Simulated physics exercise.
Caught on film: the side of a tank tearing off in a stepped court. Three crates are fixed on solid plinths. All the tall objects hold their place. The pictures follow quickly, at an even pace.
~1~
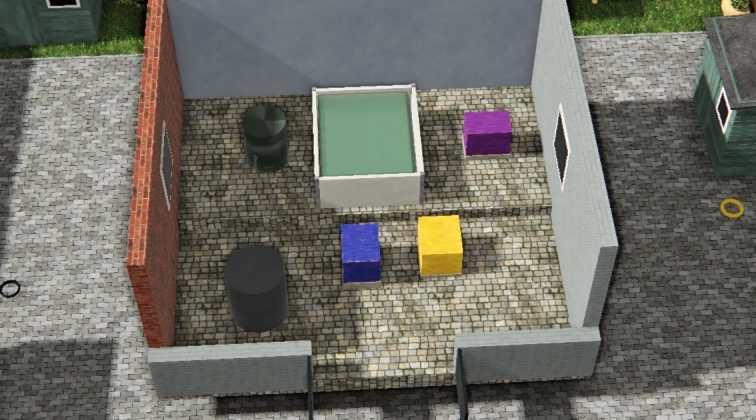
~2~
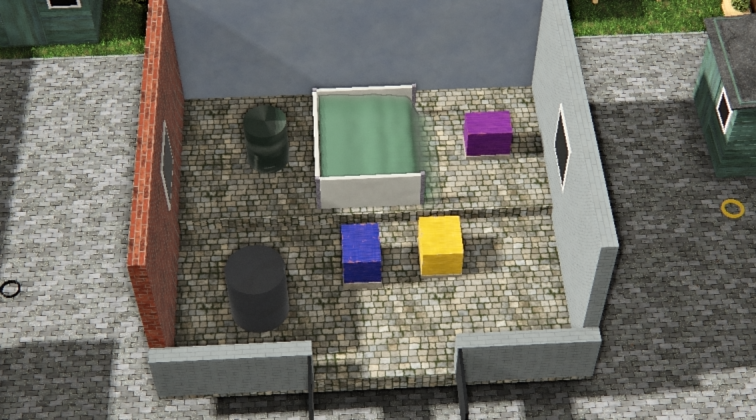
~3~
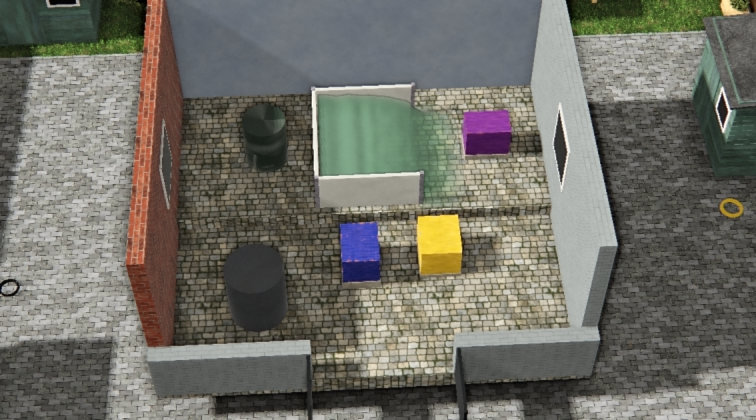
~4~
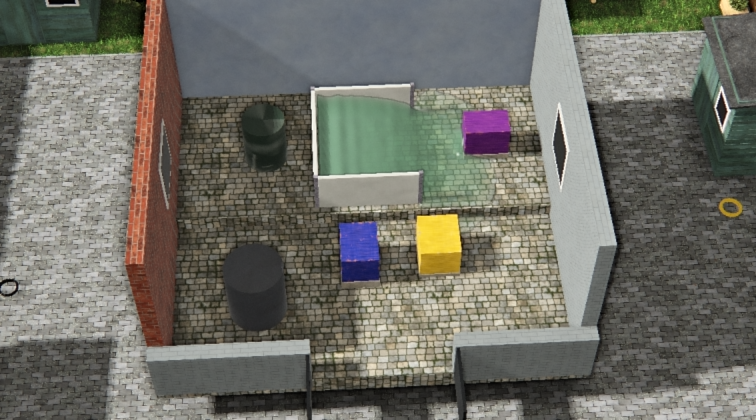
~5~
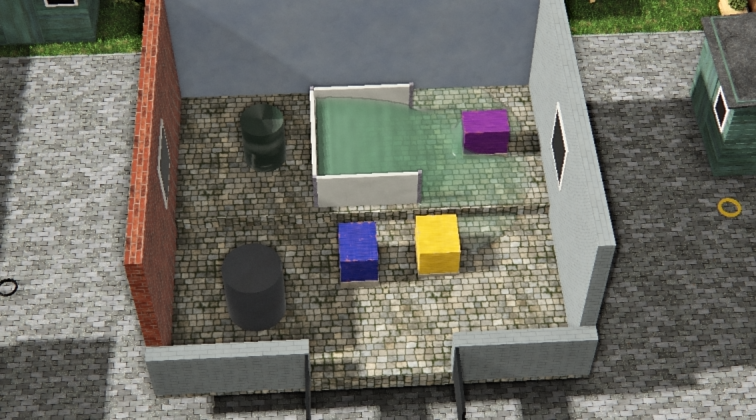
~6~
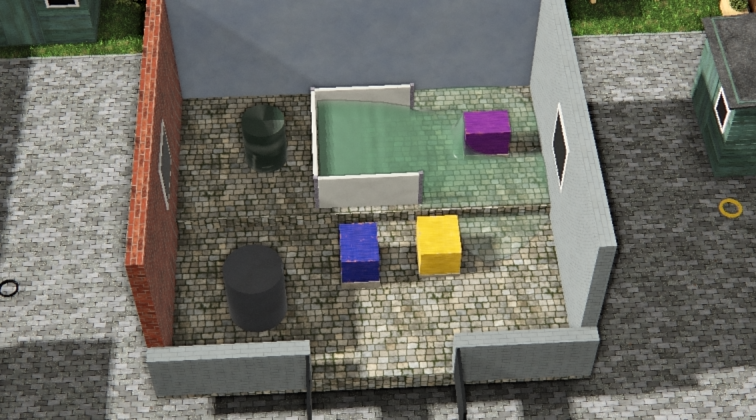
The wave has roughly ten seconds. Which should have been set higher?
In the end: The yellow crate gets wet; the purple crate gets wet; the blue crate stays dry.
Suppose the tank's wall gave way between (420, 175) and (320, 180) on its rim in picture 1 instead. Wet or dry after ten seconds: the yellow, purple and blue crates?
One by one: Yellow ends up wet, purple is safe, blue takes water.
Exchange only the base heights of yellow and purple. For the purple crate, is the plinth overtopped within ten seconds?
My reading: Purple is wetted.
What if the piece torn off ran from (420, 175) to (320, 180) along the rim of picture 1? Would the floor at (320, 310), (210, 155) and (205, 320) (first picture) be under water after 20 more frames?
In turn: Covered, clear, flooded.
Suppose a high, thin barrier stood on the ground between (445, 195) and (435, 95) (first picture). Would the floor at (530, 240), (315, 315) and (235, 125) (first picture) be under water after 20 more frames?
In turn: Covered, not flooded, wet.
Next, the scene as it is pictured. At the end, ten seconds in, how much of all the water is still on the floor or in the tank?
Some 88 per cent.
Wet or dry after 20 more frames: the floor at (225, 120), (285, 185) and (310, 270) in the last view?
One after the other: Dry, not flooded, not flooded.
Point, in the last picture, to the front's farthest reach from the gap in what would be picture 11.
Roughly at (558, 295).
A moment on, water covers 25 % of the floor; the yellow crate water round its plinth, the purple crate water round its plinth, the blue crate not reached.
Next, water covers 30 % of the floor; the yellow crate water round its plinth, the purple crate water round its plinth, the blue crate not reached.
Then, water covers 50 % of the floor; the yellow crate water round its plinth, the purple crate water round its plinth, the blue crate water round its plinth.
Later, water covers 85 % of the floor; the yellow crate water round its plinth, the purple crate water round its plinth, the blue crate water round its plinth.
In the end, water covers 90 % of the floor; the yellow crate was topped, the purple crate was topped, the blue crate stayed above the water.
